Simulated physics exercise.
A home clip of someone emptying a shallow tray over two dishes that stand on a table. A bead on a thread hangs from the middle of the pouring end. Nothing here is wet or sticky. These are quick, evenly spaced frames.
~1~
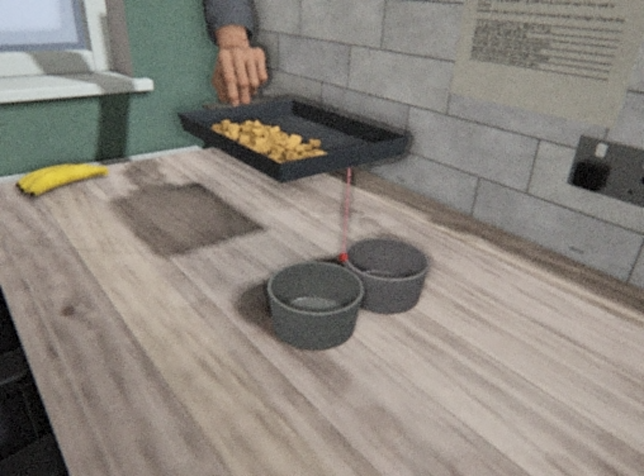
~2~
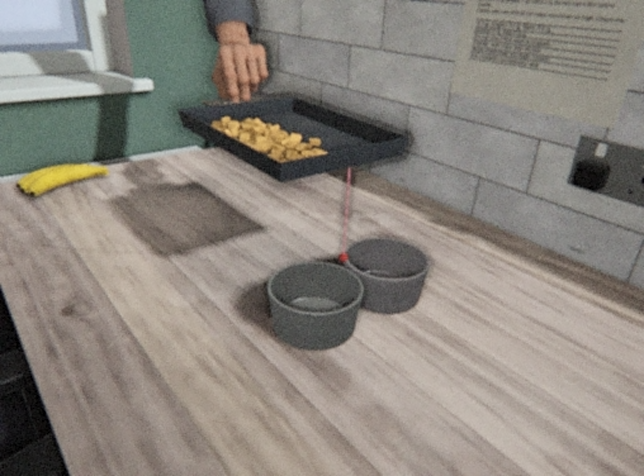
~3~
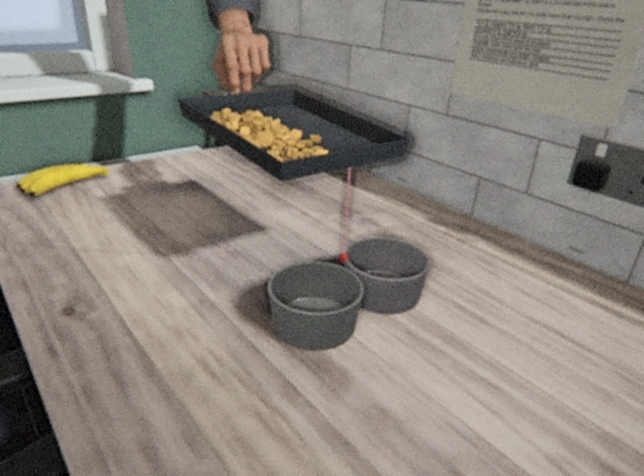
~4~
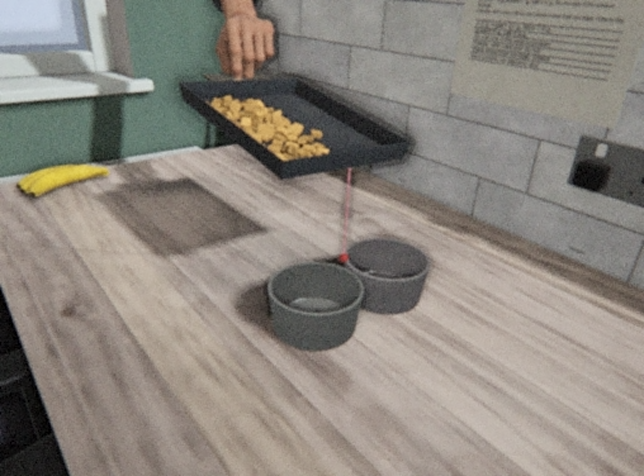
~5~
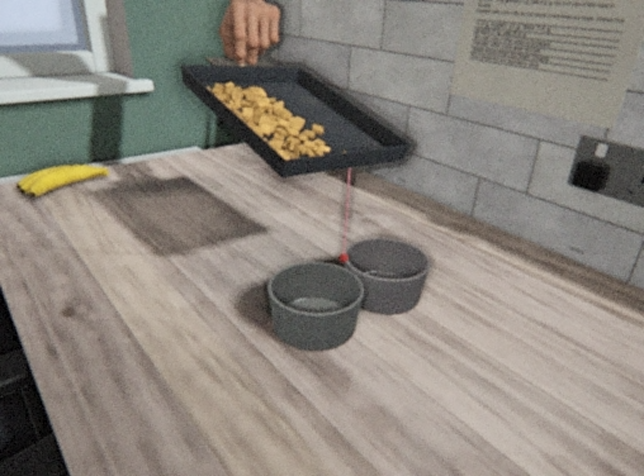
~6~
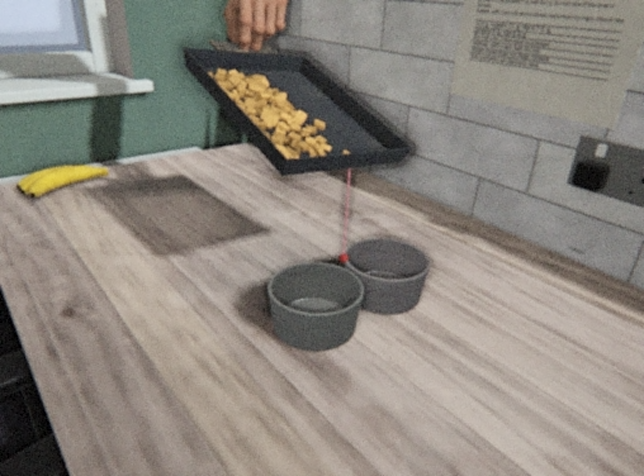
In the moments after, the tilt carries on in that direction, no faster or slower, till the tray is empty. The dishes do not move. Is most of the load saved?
Together they catch over half.
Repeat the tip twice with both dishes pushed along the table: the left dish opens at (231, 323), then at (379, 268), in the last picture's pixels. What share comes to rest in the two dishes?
The first gives 0 %, the second 80 %.
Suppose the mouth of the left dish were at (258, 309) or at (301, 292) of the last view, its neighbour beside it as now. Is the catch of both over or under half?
In turn: Under half; more than half.
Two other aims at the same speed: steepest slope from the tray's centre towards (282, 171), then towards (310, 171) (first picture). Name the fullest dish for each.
In turn: The left dish; the left dish.
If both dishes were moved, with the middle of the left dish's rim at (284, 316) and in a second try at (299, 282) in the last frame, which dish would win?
The first try: The right dish. The second: The right one.
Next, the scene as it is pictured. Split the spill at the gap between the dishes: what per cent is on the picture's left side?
Near 0 %.
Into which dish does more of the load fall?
The winner is the right-hand dish.
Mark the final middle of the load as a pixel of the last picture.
Near (395, 297).
Shortly afterwards, tray tipped steeply; the whole lot on the tray.
Next, tray tipped past a quarter turn; near two thirds on the tray; near a quarter in the right dish; only a few outside both; a little in the air.
Some moments later, tray tipped past a quarter turn; only a few in the left dish; near two thirds in the right dish; near a third outside both.
In the end, tray tipped past a quarter turn; only a few in the left dish; near two thirds in the right dish; near a third outside both.
